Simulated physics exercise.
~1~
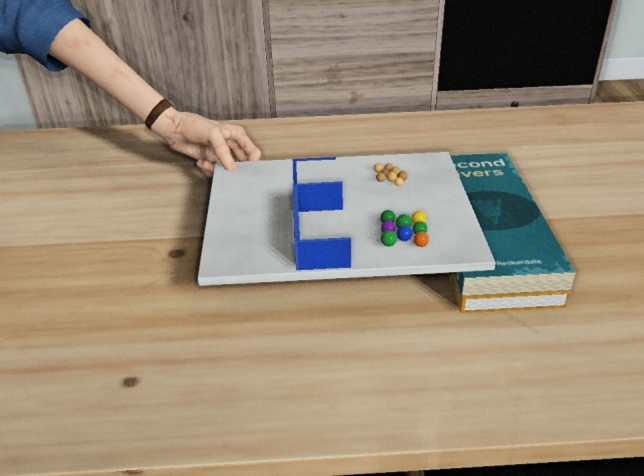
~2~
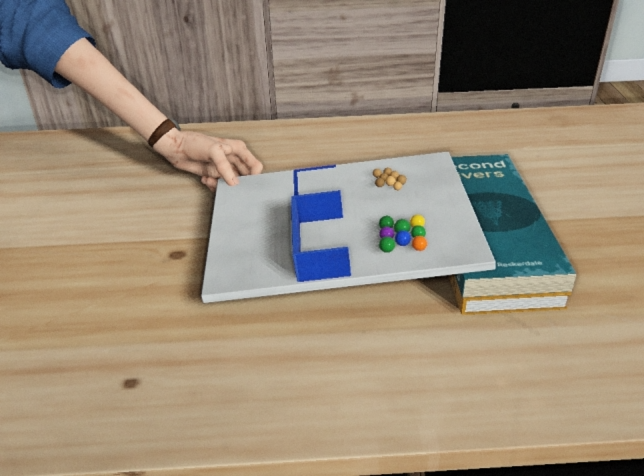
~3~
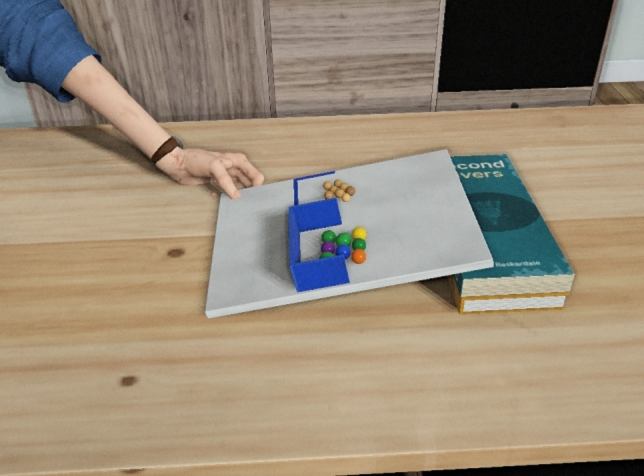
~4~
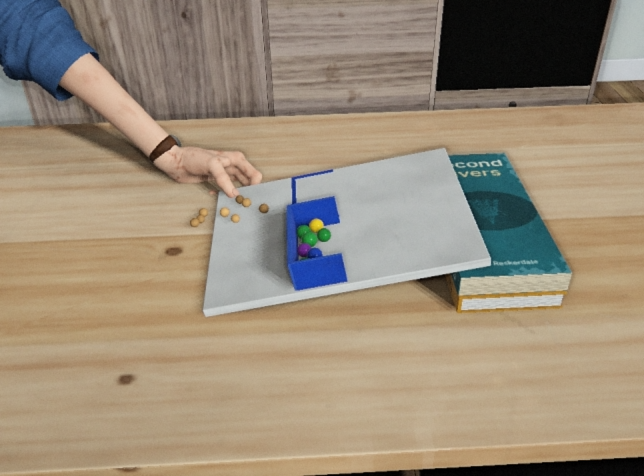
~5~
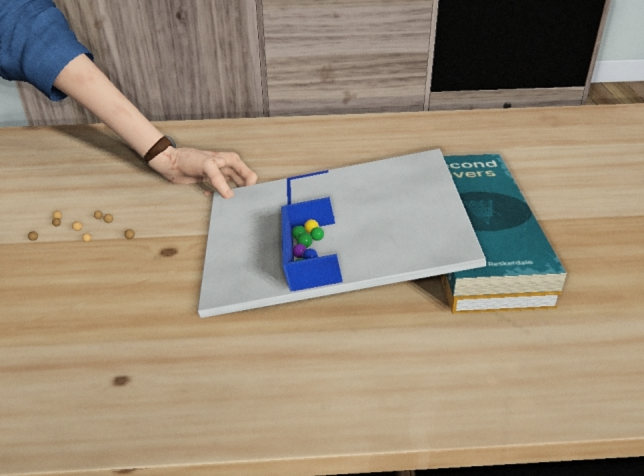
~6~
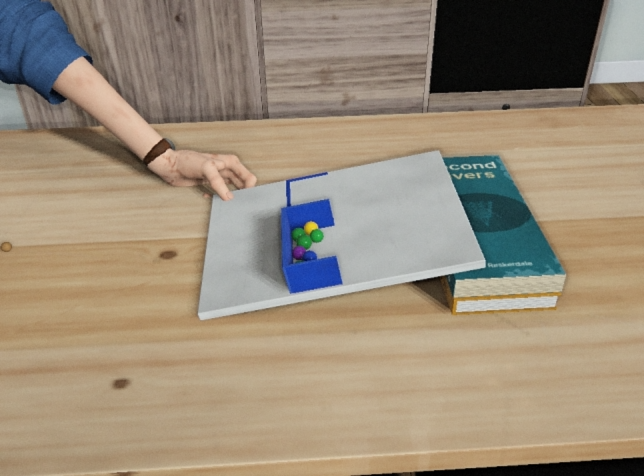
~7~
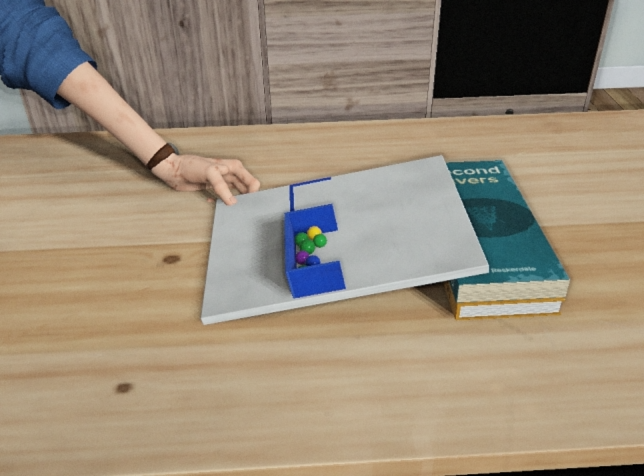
A hand lowers the left end of a pale board whose right side rests on a thick teal book, so the board becomes a gentle ramp. Two small heaps sit on it, colourful balls nearer the viewer and tan beads farther back, each facing a blue barrier. As the slope grows, both heaps move left down to the barriers. The colourful balls stop and bunch up against the near one, while the tan beads get past theirs, roll off the board and scatter across the wooden table. They leave view at the left, and the colourful balls stay held.
